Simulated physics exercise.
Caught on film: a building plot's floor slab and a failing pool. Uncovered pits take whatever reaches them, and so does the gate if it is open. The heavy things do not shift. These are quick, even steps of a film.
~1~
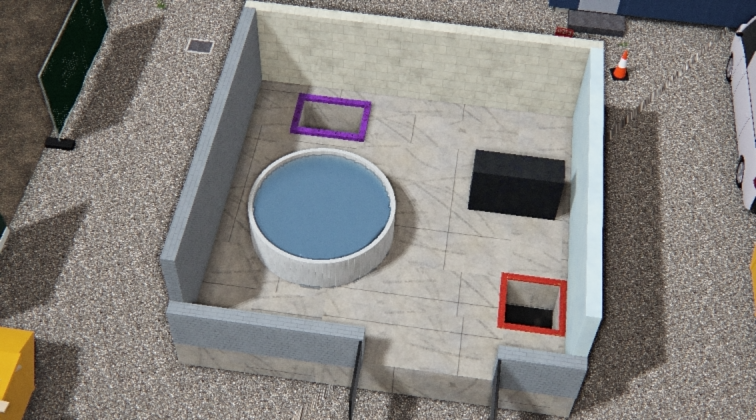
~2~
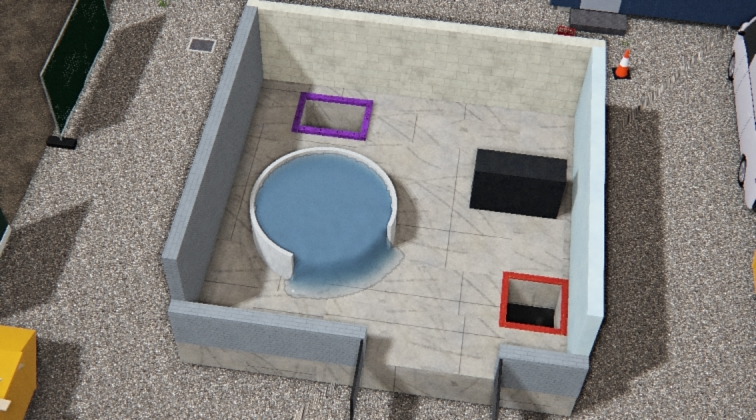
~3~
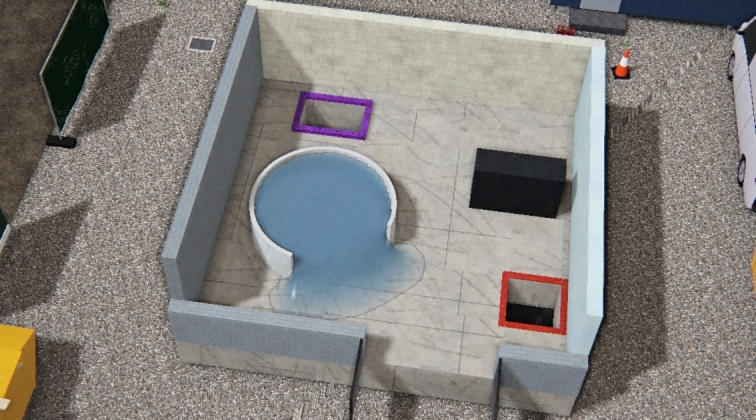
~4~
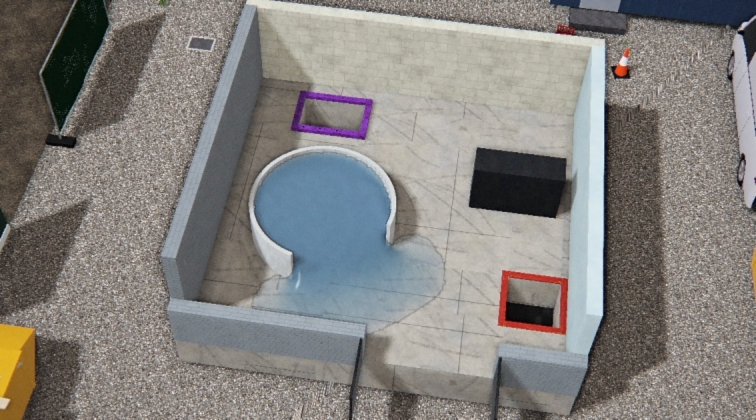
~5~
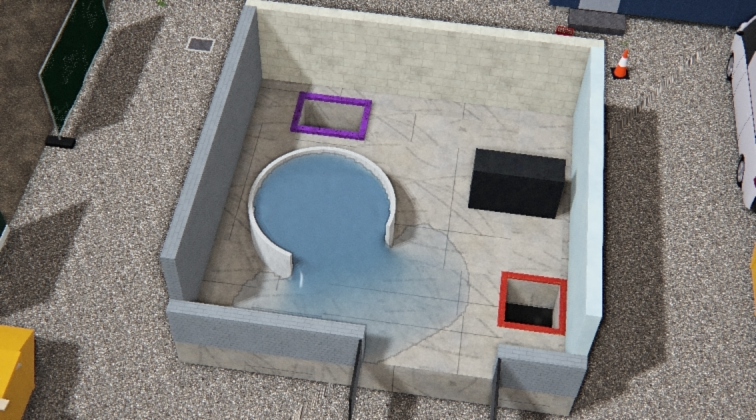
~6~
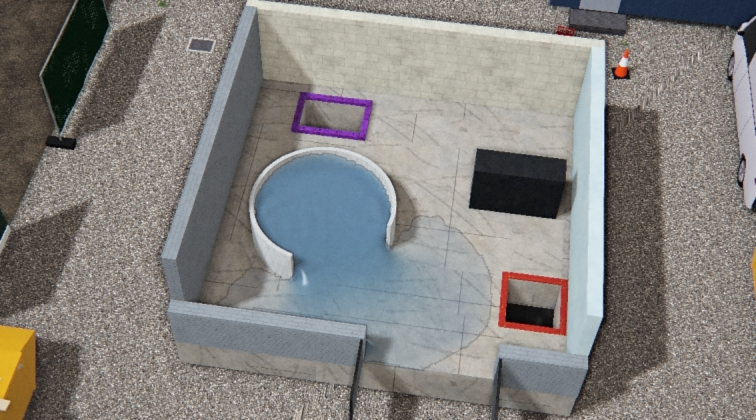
A round pool's front wall opens and water pours out, spreading across the slab.
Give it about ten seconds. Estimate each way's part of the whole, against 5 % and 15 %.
The gate takes over 15 %; the purple pit takes under 5 %; the red pit takes over 15 %.
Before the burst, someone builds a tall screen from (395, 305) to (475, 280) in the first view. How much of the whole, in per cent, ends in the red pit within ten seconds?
Roughly, in per cent: Red 15.
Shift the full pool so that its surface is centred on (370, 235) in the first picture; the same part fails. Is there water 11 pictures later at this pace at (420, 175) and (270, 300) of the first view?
In that order: Clear, wet.
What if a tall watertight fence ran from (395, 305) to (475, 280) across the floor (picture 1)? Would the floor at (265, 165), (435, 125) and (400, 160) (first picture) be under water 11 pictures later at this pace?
In turn: Clear, free of water, free of water.
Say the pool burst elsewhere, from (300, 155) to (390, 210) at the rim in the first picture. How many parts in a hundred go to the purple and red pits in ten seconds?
In per cent: Purple 15, red 14.
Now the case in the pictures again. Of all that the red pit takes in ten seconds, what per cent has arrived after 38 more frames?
Roughly 75 per cent.
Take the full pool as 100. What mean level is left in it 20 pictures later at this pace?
Some 26 per cent.
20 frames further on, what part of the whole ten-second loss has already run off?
I make it 50 per cent.
A moment on, water covers 30 % of the floor; the gate 5 %, the purple pit 0 %, the red pit 1 %.
Next, water covers 35 % of the floor; the gate 15 %, the purple pit 0 %, the red pit 2 %.
Then, water covers 45 % of the floor; the gate 25 %, the purple pit 0 %, the red pit 8 %.
Later, water covers 55 % of the floor; the gate 33 %, the purple pit 0 %, the red pit 18 %.
In the end, water covers 80 % of the floor; the gate 39 %, the purple pit 0 %, the red pit 25 %.
